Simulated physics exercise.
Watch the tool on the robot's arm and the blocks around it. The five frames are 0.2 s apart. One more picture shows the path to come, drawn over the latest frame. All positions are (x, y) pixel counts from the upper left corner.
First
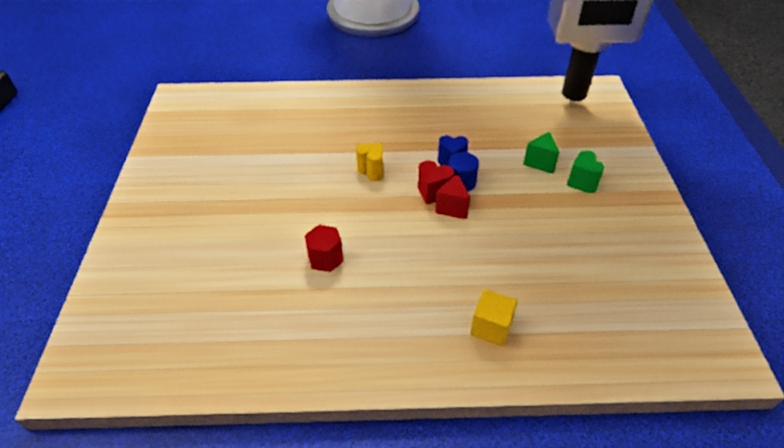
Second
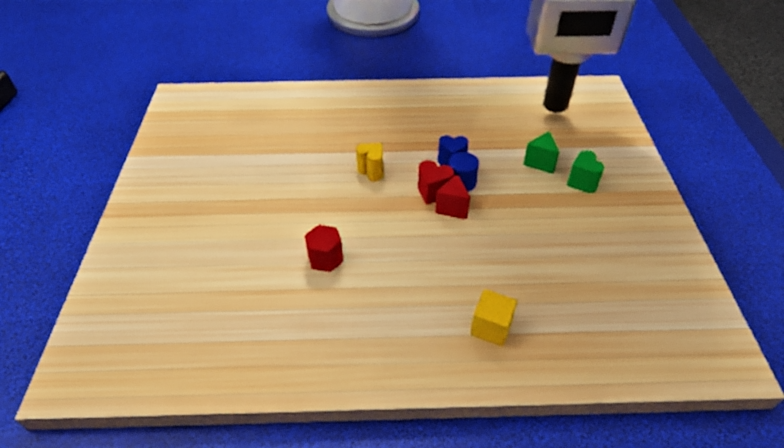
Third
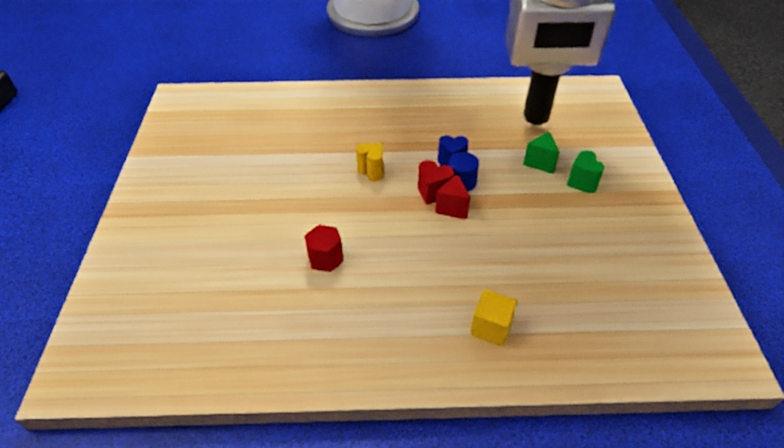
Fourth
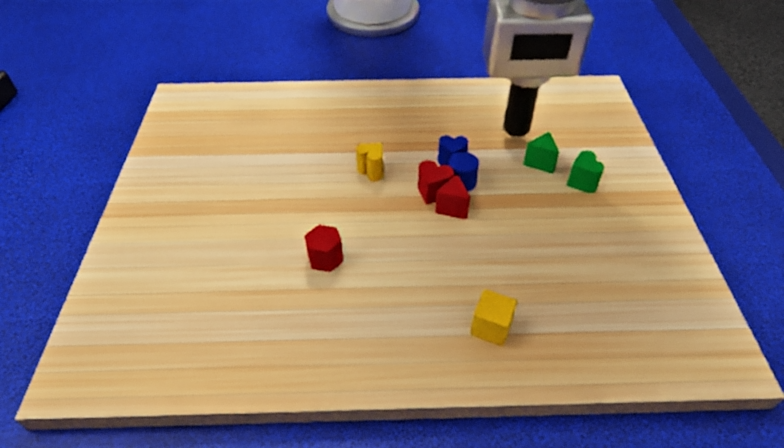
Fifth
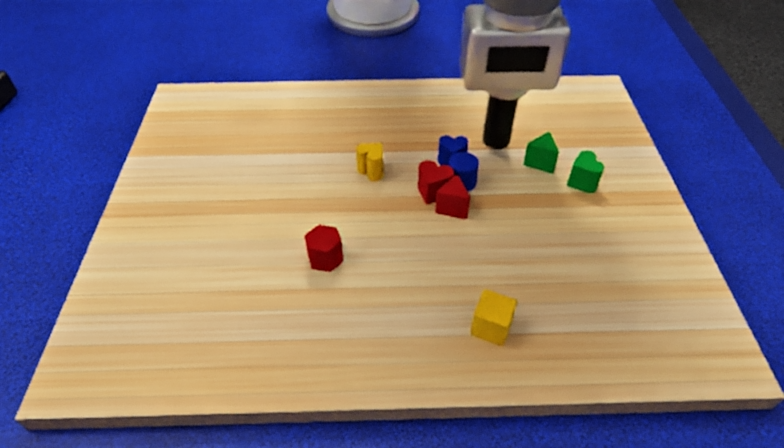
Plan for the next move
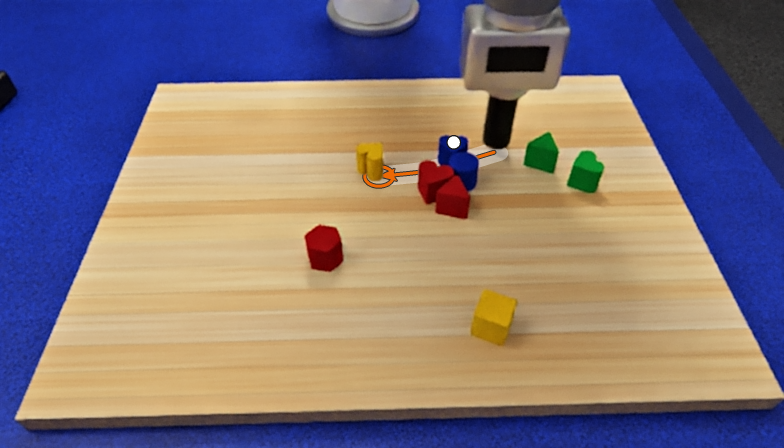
A light wooden board lies on a blue surface, seen from above at an angle by a still camera. Red and blue blocks cluster near the upper middle, with a yellow heart and red hexagon to the left, two green blocks to the right, and a yellow cube below. A robot arm's black-tipped tool glides left and slightly downward toward the cluster, while every block stays still.
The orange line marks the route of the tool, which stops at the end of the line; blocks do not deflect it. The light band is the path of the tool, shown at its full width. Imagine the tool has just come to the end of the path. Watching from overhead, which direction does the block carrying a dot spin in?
It spins anti-clockwise.
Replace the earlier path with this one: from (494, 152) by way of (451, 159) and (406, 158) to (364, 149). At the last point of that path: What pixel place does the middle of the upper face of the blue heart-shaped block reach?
Its top middle: (403, 154).
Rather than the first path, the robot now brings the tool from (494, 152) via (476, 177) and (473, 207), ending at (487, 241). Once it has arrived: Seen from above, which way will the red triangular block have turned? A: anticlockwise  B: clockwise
Correct choice: A.
The line goes from (494, 152) through (440, 168) to (379, 176); the dot is on the blue heart-shaped block.
The first path, step by step. One third of the way, tool at (458, 153); blue heart-shaped block at (432, 148).
Two thirds of the way, tool at (419, 161); yellow heart-shaped block at (367, 150), turned 15° clockwise; red heart-shaped block at (433, 173), turned 20° clockwise; blue heart-shaped block at (391, 159); blue cylinder at (460, 164).
At the end, tool at (379, 165); yellow heart-shaped block at (349, 151), turned 65° clockwise; red heart-shaped block at (433, 173), turned 20° clockwise; blue heart-shaped block at (358, 170), turned 55° anticlockwise; red triangular block unmoved; blue cylinder at (460, 164).
